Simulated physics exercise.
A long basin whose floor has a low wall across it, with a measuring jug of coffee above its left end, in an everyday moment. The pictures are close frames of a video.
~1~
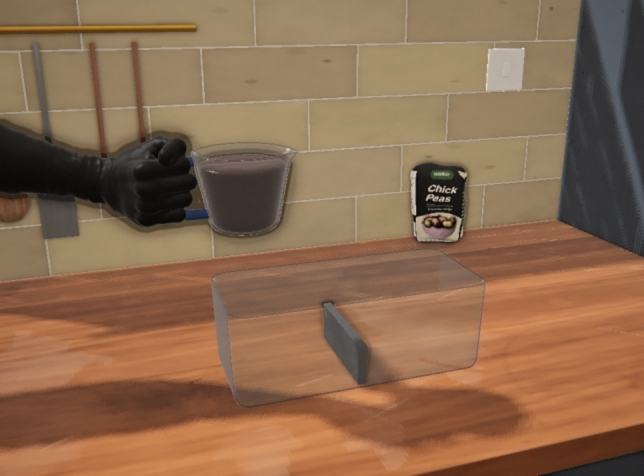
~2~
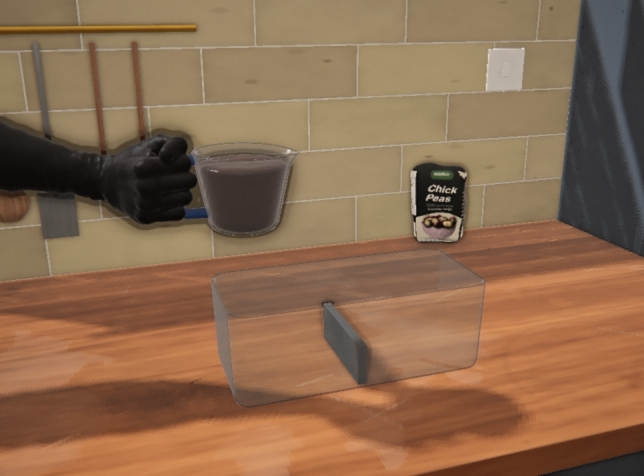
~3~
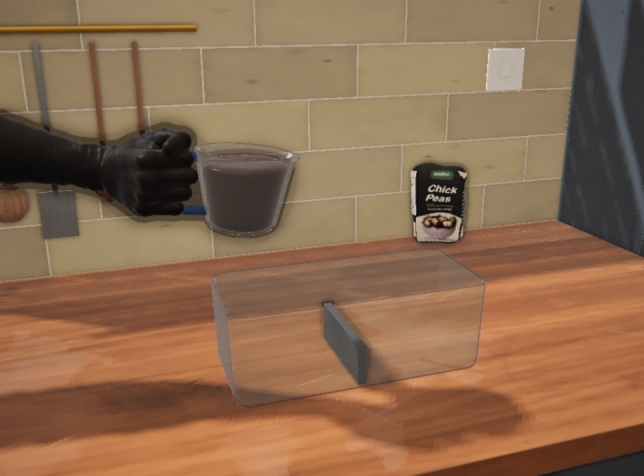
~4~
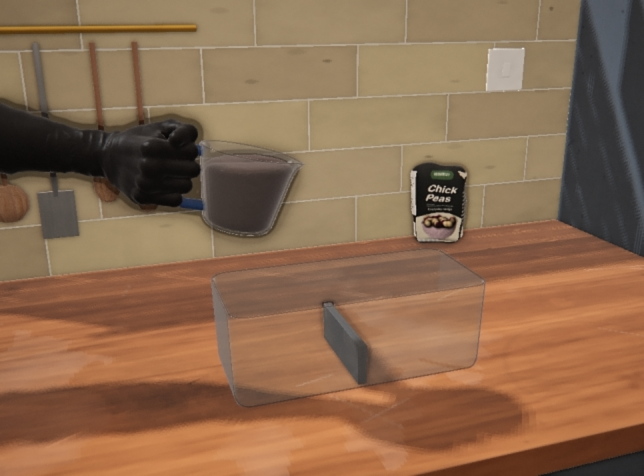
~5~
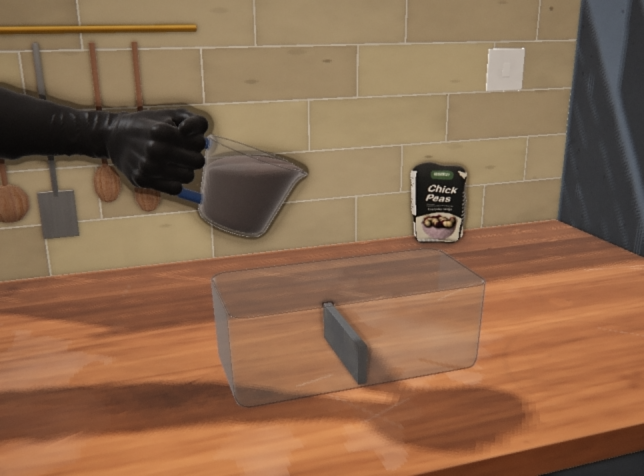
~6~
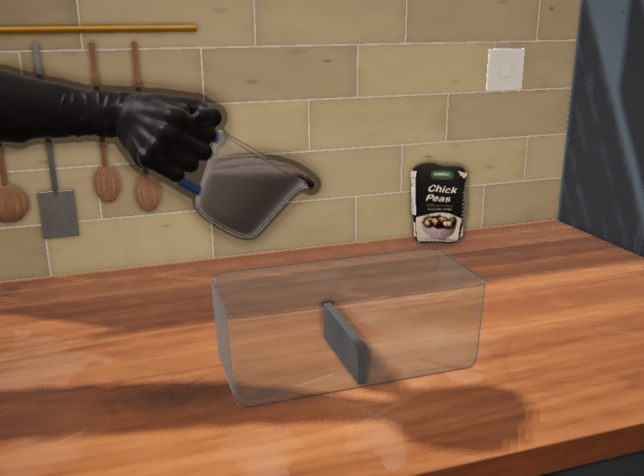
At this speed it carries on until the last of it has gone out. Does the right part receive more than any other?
Oh, the chamber to the left is the one that fills up most.
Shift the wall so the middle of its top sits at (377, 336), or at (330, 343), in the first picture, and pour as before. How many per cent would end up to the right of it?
It works out to around 10 per cent for the first and around 65 per cent for the second.
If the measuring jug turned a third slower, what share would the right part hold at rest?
Something like 50 in a hundred.
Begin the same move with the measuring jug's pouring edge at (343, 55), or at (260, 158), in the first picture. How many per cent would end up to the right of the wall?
About 90 per cent, then about 5 per cent.
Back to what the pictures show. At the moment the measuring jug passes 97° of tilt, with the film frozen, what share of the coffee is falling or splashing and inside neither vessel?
Roughly 30 percent.
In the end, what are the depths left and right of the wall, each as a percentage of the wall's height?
Close to 30 for the left and 10 for the right.
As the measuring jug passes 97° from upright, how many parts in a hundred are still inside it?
I'd put it near 30 %.
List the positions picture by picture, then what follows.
It leans 0°; its right rim is at (298, 149); the coffee meets the walls at (197, 165) and (285, 159); the long basin's rim runs from (220, 297) to (461, 265); the wall's top is at (344, 324), in the first picture.
It leans 1°; its right rim is at (299, 151); the coffee meets the walls at (197, 164) and (285, 160), in the second picture.
It leans 6°; its right rim is at (301, 155); the coffee meets the walls at (200, 164) and (287, 161), in the third picture.
It leans 13°; its right rim is at (304, 162); the coffee meets the walls at (203, 164) and (291, 163), in the fourth picture.
It leans 22°; its right rim is at (307, 172); the coffee meets the walls at (206, 168) and (301, 166), in the fifth picture.
It leans 33°; its right rim is at (308, 185); the coffee meets the walls at (207, 173) and (303, 177); 4 per cent is over the edge, in the sixth picture.
A moment on, the tilt is 97° and 31 per cent is still to pour, 14 is left of the wall and 26 right of it.
Next, the tilt is 114° and 1 per cent is still to pour, 62 is left of the wall and 33 right of it.
Then the tilt is 114° and 0 per cent is still to pour, 64 is left of the wall and 34 right of it.
Later the tilt is 114° and 0 per cent is still to pour, 64 is left of the wall and 34 right of it.
In the end 64 per cent lies left of the wall, 34 right of it and 1 outside.
